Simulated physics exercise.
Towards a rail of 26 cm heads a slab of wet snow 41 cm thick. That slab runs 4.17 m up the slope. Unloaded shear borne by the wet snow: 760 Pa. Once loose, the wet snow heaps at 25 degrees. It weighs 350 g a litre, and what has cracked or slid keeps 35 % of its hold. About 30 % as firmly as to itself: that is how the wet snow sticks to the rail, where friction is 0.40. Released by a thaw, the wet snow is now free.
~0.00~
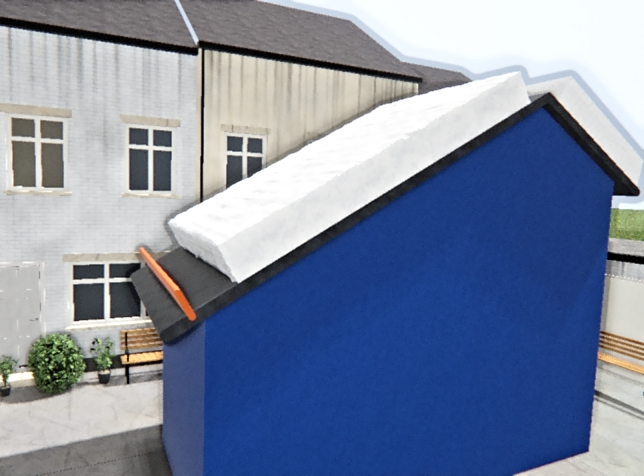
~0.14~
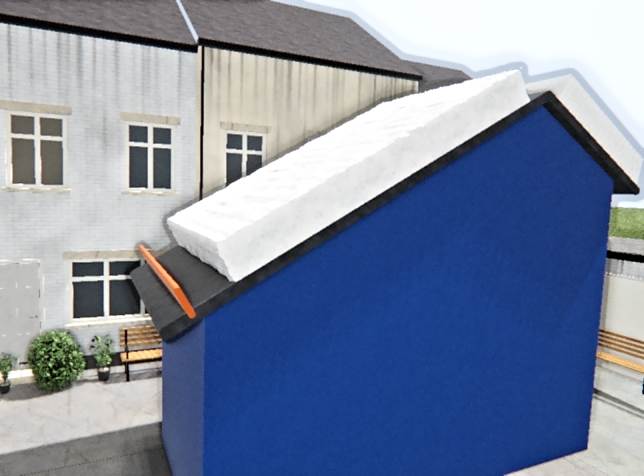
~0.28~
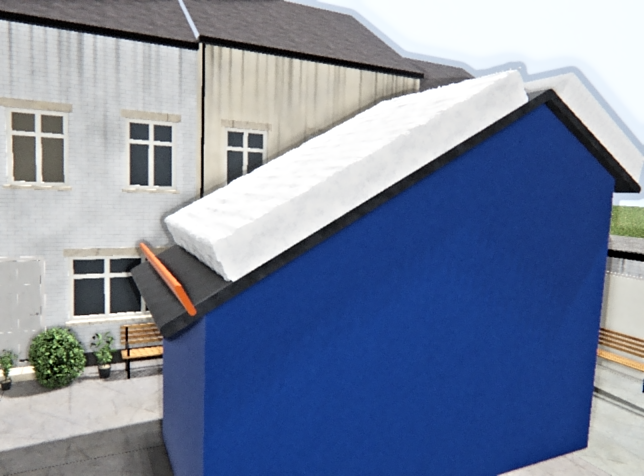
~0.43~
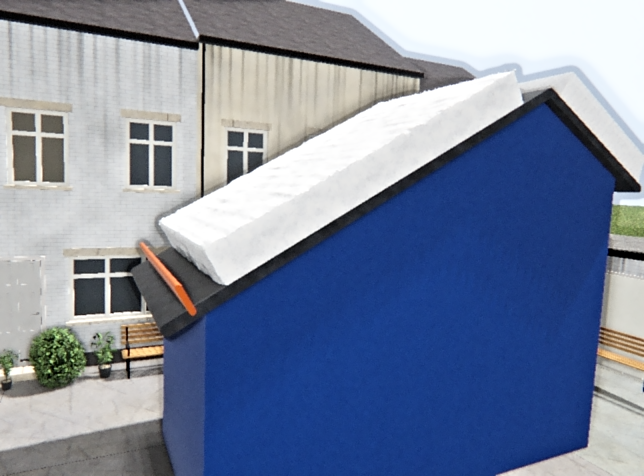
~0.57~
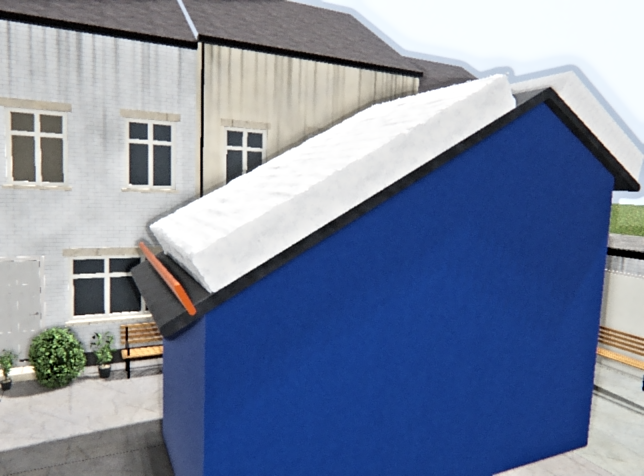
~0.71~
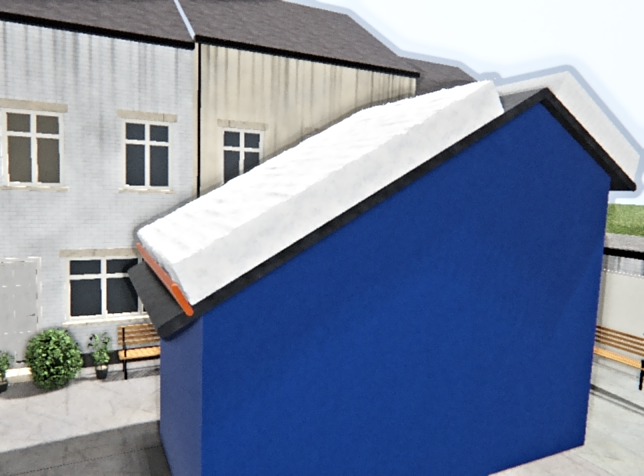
Thick slab of white snow sliding slowly down the dark sloping roof of a blue building and reaching the orange rail.
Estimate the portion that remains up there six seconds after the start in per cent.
I would say about 74 %.
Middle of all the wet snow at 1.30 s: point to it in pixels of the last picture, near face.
Centre: Approx. (312, 204) px, near face.
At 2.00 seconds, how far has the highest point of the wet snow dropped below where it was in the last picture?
About 0.6 metres.
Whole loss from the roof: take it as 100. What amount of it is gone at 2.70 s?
The share is about 90 %.
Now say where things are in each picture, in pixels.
In the first frame, front end of the wet snow at (220, 250).
In the second frame, front end of the wet snow at (217, 249), its middle shifted 1.6 cm.
In the third frame, front end of the wet snow at (214, 249), its middle shifted 6.5 cm.
In the fourth frame, front end of the wet snow at (205, 254), its middle shifted 15 cm.
In the fifth frame, front end of the wet snow at (193, 261), its middle shifted 27 cm.
In the sixth frame, front end of the wet snow at (174, 271), its middle shifted 43 cm, 2 % of it past the rail, in one piece.
By 1.30 s, 96 % of the snow is on the roof.
By 2.00 s, 83 % of the snow is on the roof.
By 2.70 s, 76 % of the snow is on the roof.
By 3.40 s, 75 % of the snow is on the roof.
By 6.00 s, at the end, 74 % of the snow is on the roof.
